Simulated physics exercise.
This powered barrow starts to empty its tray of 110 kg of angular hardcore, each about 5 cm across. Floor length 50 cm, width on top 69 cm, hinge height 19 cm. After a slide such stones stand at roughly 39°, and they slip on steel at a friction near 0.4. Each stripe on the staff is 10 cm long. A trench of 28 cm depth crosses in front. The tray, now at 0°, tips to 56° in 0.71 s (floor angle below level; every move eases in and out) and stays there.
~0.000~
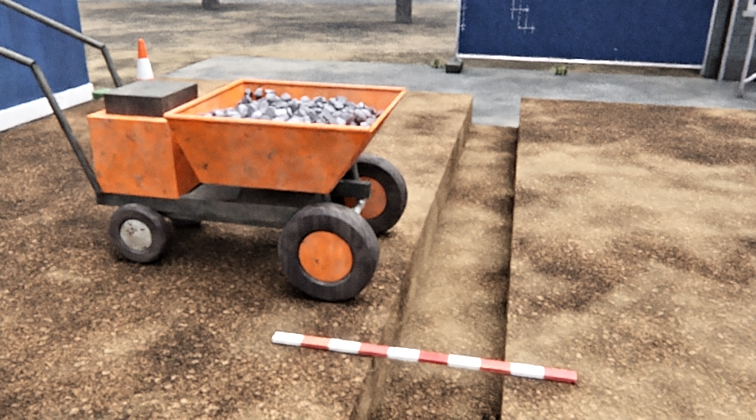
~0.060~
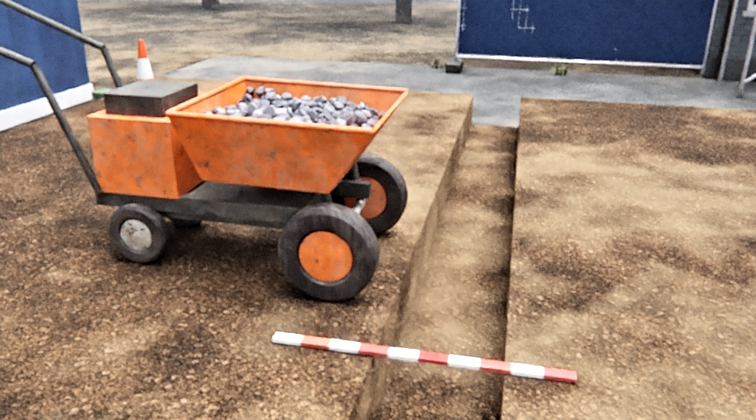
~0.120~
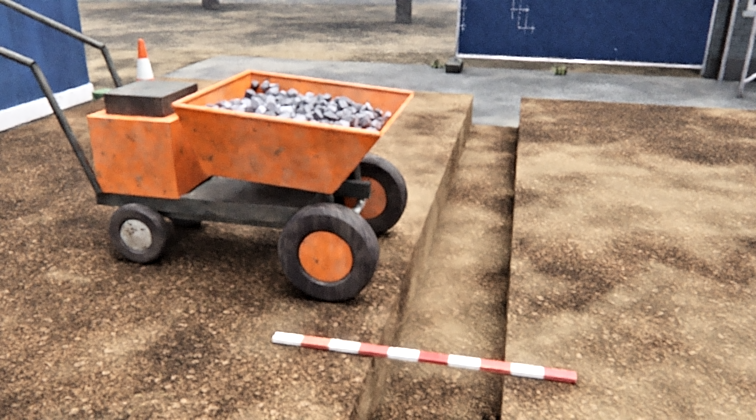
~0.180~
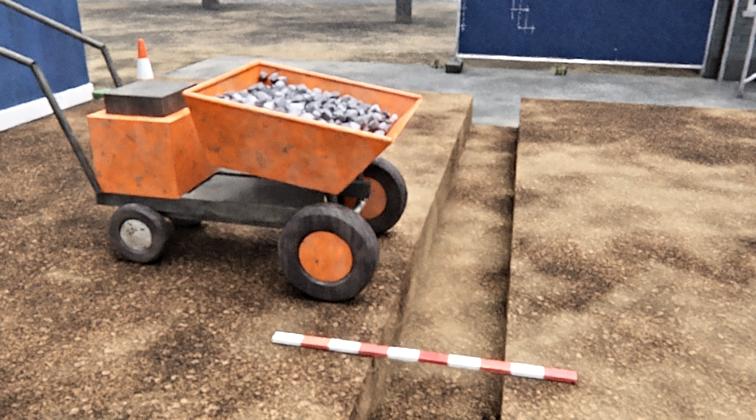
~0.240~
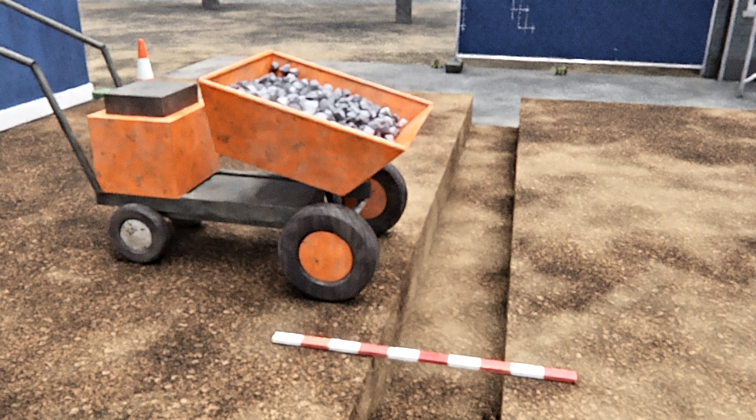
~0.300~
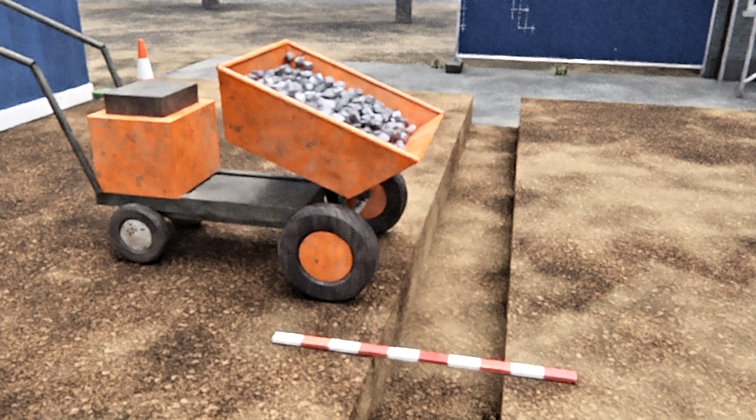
An orange powered barrow loaded with grey stones stood still beside a trench, then its tray slowly tilted forward to the right, the back end rising while the stones stayed heaped inside.
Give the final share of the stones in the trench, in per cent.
Close to 14 in a hundred.
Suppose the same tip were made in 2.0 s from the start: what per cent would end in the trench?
In that case some 5 per cent.
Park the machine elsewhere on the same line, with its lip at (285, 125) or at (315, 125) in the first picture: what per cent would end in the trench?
First some 25, then 25 per cent.
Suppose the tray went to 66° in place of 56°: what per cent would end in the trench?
Then about 25 per cent.
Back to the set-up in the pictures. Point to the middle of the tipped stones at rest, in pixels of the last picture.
Their middle is at about (510, 282).
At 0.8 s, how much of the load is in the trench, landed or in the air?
Some 5 per cent.
After 0.5 s the floor is at 47°; 100 % in the tray; the foremost stones are at (442, 183).
After 0.8 s the floor is at 56°; 97 % in the tray, 3 % in the trench; the foremost stones are at (499, 210).
After 1.2 s the floor is at 56°; 79 % in the tray, 9 % in the trench, 13 % past the trench; the foremost stones are at (595, 289).
After 3.1 s the floor is at 56°; 72 % in the tray, 14 % in the trench, 14 % past the trench; the foremost stones are at (644, 294).
